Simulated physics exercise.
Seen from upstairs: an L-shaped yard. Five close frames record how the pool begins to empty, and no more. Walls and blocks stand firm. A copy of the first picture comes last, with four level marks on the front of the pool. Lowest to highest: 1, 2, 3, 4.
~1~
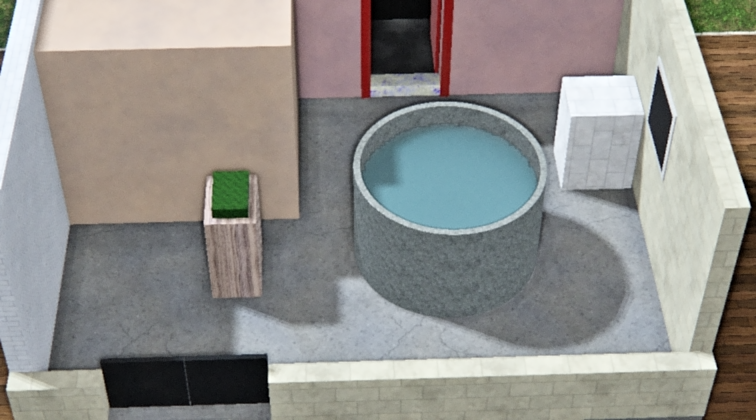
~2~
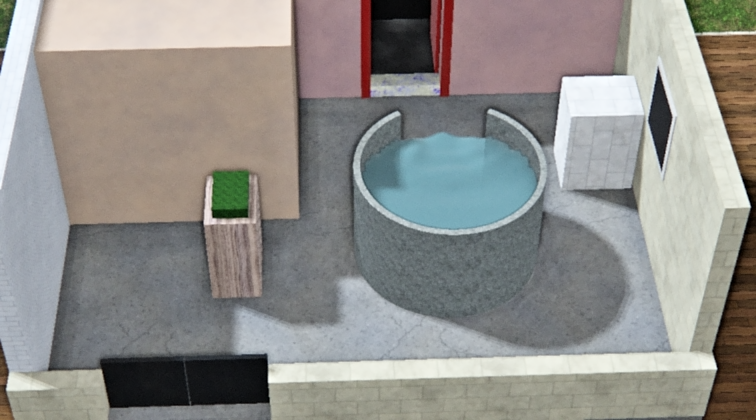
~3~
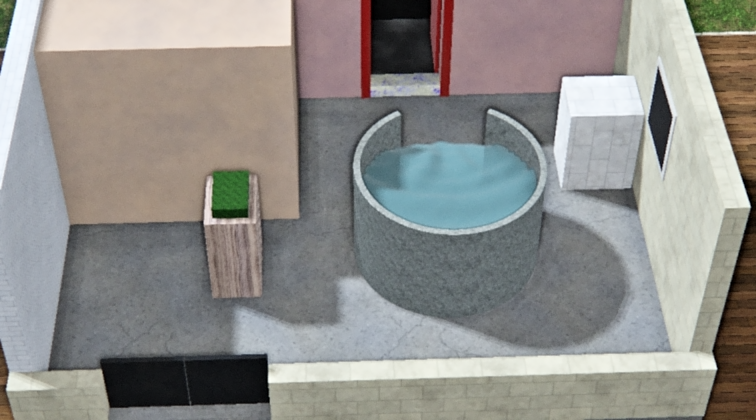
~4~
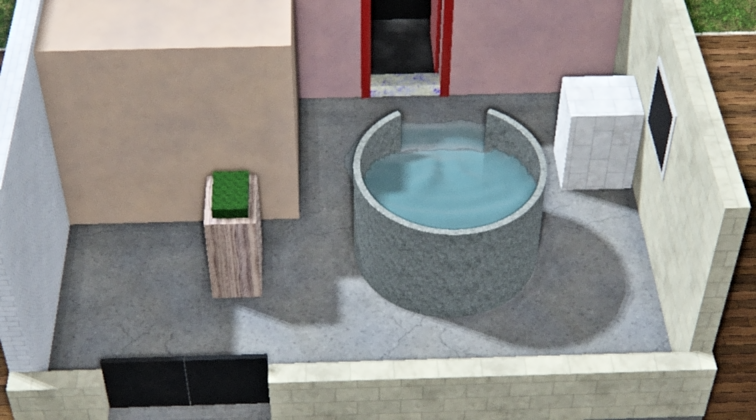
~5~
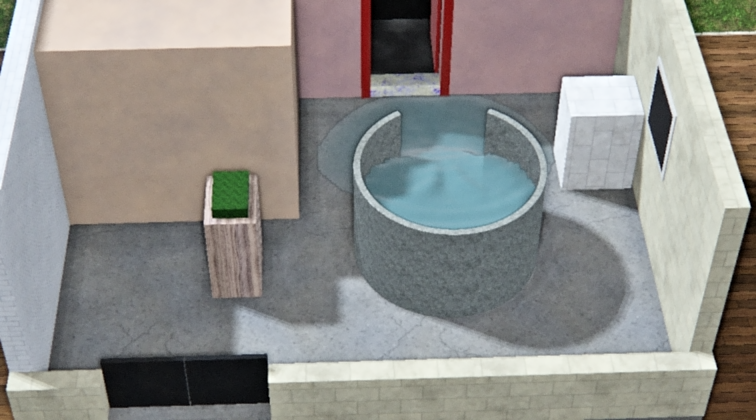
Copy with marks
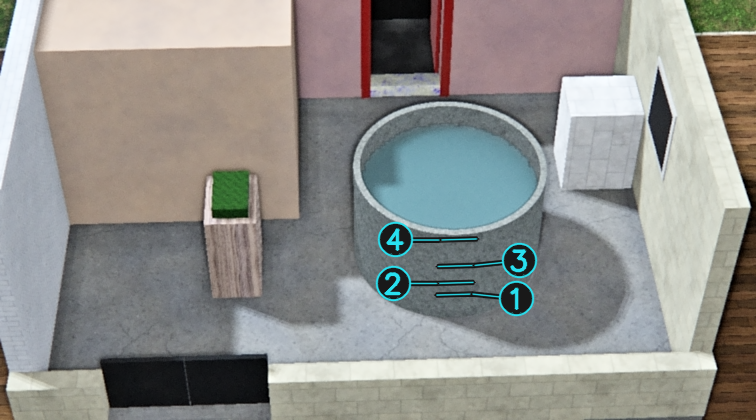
A round grey stone pool of blue water stands in a paved, walled yard seen from above, the view staying still. A wooden block topped with green is at left by a beige structure, a red doorway behind, a white block at right and a dark gate at front left. The pool's back section vanishes, the water ripples and lowers, and a thin sheet spreads over the paving behind.
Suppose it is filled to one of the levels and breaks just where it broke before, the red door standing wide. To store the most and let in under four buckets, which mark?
1 is the one.
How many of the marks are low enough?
One.
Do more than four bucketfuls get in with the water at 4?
Yes.
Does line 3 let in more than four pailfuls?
Yes, that goes wrong.
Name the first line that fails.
Here it is line 2.
In cyan, 1 at (454, 294); 2 at (455, 282); 3 at (456, 265); 4 at (458, 239); from the bottom up 1, 2, 3, 4.
If 1 is chosen, a splash gets over, under a bucket.
If 2 is chosen, about 9 bucketfuls get in.
If 3 is chosen, dozens of bucketfuls pour in.
If 4 is chosen, dozens of bucketfuls pour in.
